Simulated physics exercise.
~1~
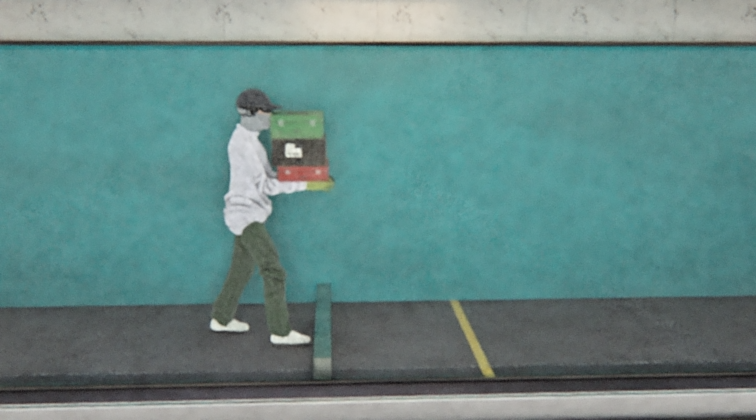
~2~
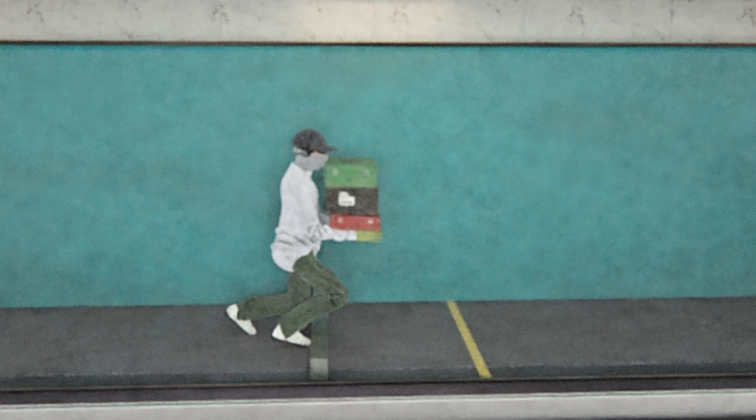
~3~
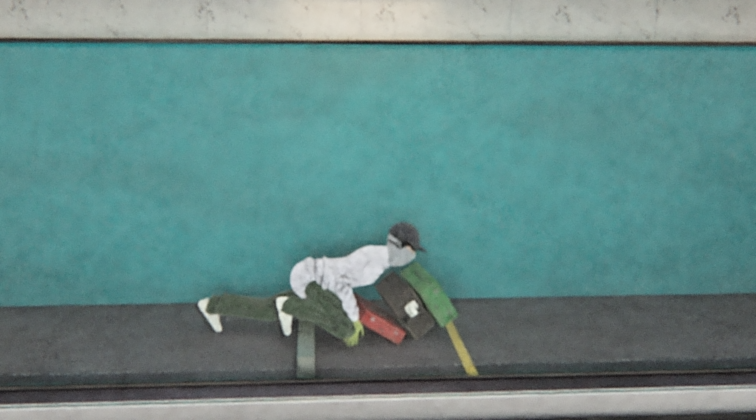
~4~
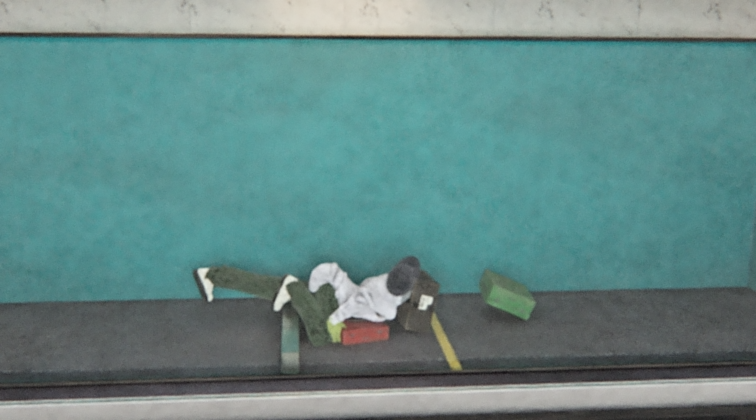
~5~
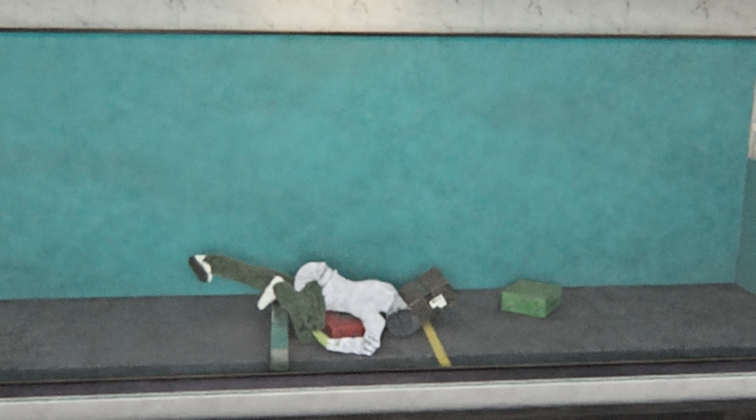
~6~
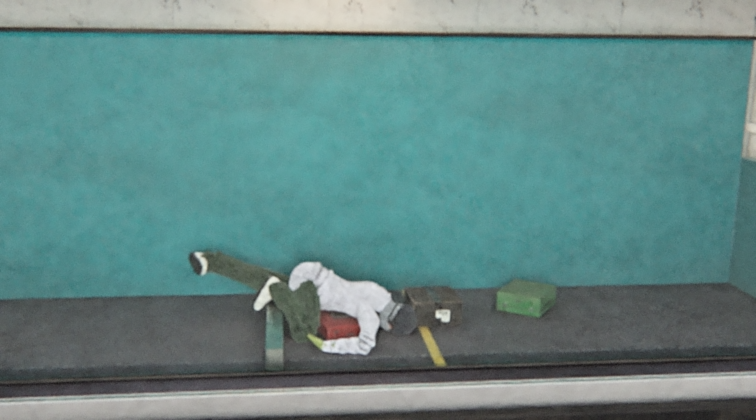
We see a capped figure carrying three stacked boxes pitch forward over a low rail and collapse face down, spilling them to the right. The red box stops before the yellow line, the black and green ones end up beyond it, and the head rests just short.
